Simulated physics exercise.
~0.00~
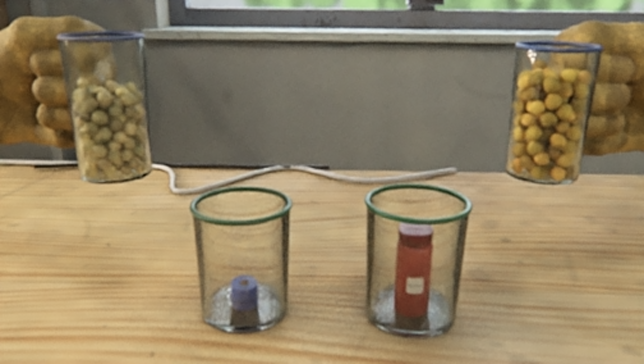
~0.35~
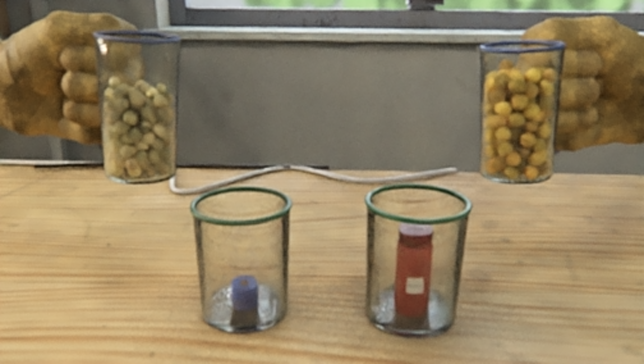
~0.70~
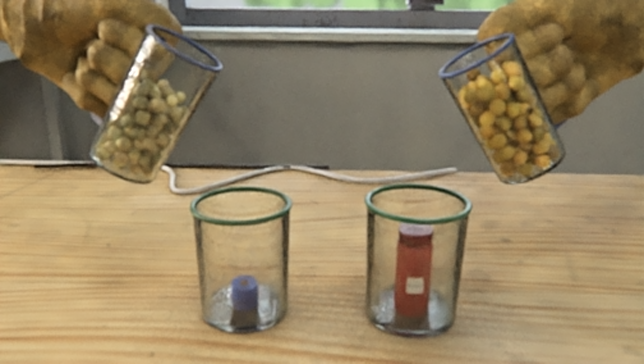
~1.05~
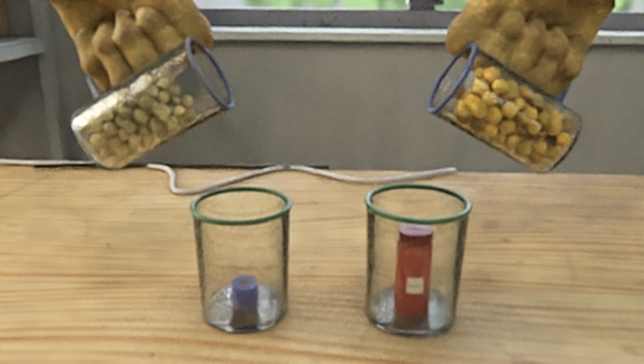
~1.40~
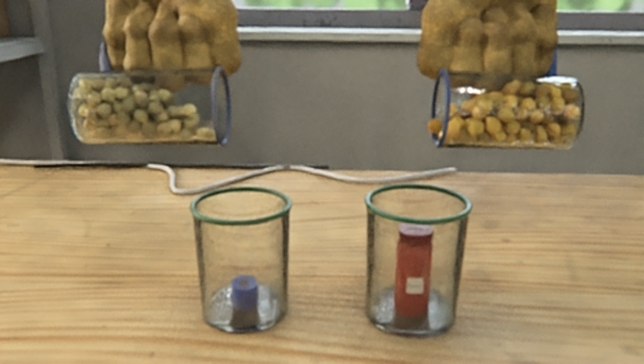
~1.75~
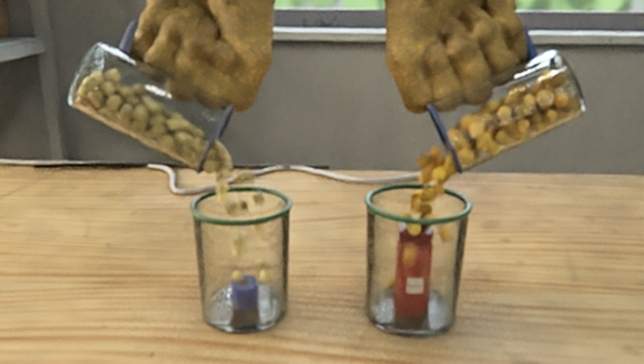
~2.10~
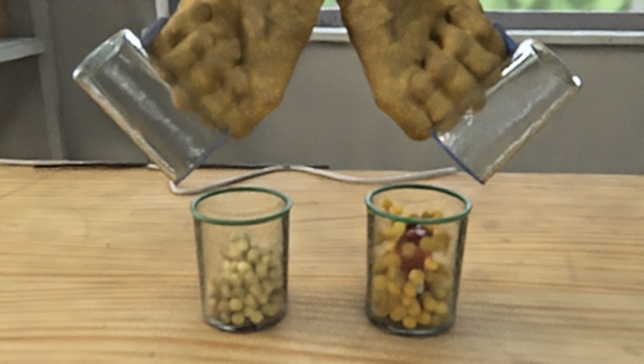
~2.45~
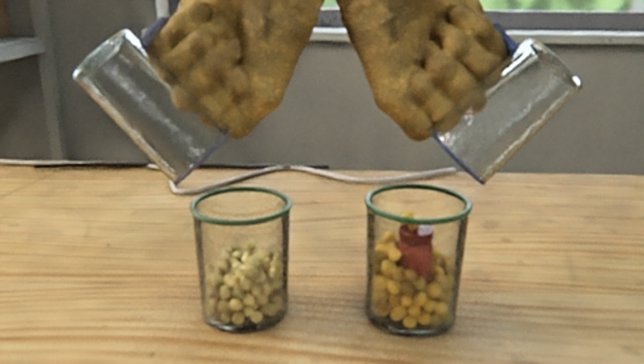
Gloved hands tipping two cups of small round pieces into glasses, burying the blue object left while the red one still shows.
